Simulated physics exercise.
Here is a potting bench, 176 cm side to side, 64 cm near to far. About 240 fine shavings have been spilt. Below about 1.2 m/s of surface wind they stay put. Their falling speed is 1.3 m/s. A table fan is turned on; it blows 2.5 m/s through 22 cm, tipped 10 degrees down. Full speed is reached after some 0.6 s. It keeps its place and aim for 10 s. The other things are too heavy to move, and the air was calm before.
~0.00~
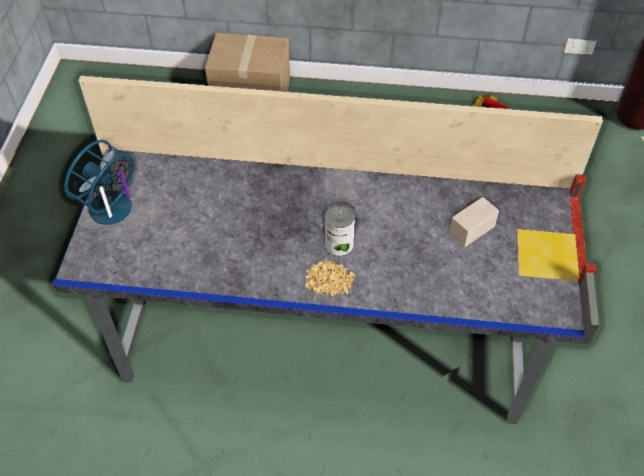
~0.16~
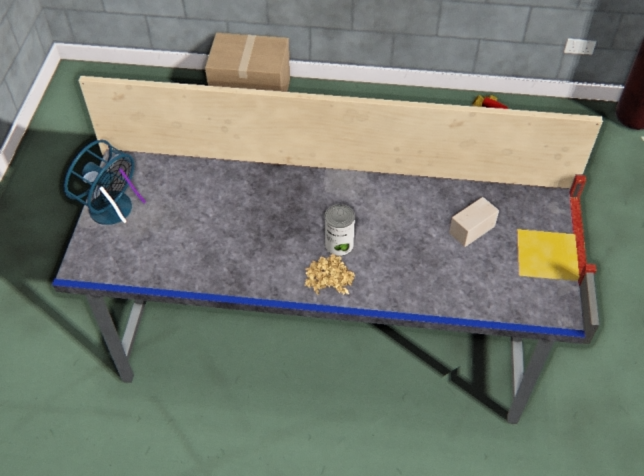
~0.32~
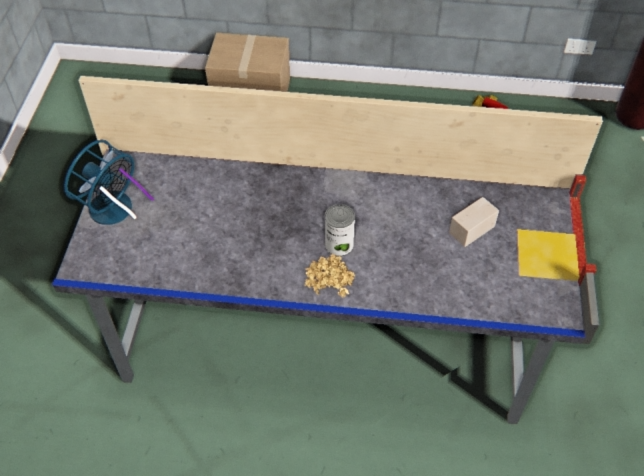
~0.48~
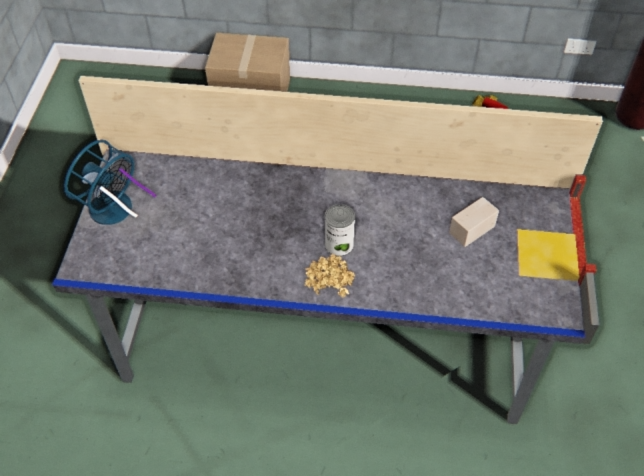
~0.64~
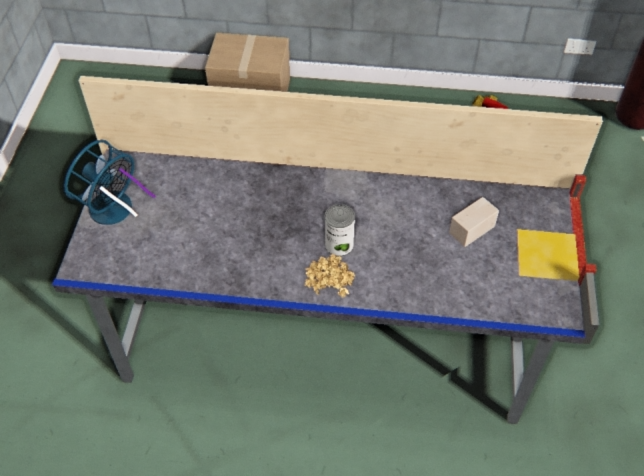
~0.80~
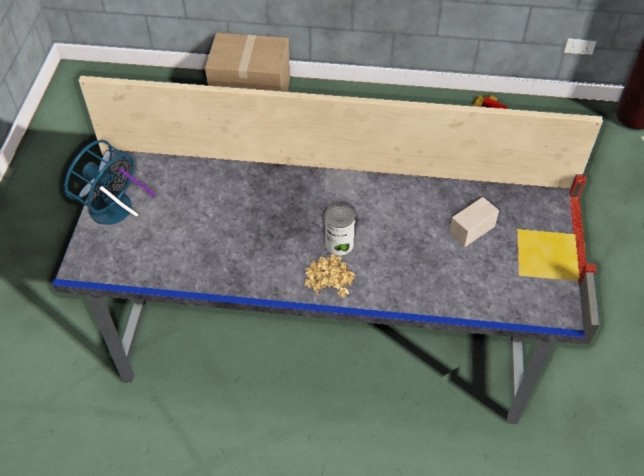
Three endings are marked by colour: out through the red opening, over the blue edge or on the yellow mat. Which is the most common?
The biggest group is at the blue one.
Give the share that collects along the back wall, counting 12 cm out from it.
Near 0 %.
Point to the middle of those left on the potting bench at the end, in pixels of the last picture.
Around (556, 297).
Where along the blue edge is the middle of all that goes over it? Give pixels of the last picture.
Near (419, 321).
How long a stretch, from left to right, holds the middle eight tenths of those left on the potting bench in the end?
Roughly 40 cm.
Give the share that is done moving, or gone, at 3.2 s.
Some 60 per cent.
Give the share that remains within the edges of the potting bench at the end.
About 40 %.
After 2.0 s, 49 % are on the move or not yet settled, 57 % are over the blue edge, 0 % on the yellow mat and 0 % out through the red opening; the middle of those still in play is near (528, 298).
After 3.2 s, 35 % are on the move or not yet settled, 61 % are over the blue edge, 0 % on the yellow mat and 0 % out through the red opening; the middle of those still in play is near (536, 292).
After 5.5 s, 30 % are on the move or not yet settled, 62 % are over the blue edge, 0 % on the yellow mat and 0 % out through the red opening; the middle of those still in play is near (547, 294).
After 10.0 s, at the end, 62 % are over the blue edge, 0 % on the yellow mat and 0 % out through the red opening; the middle of those still in play is near (556, 297).
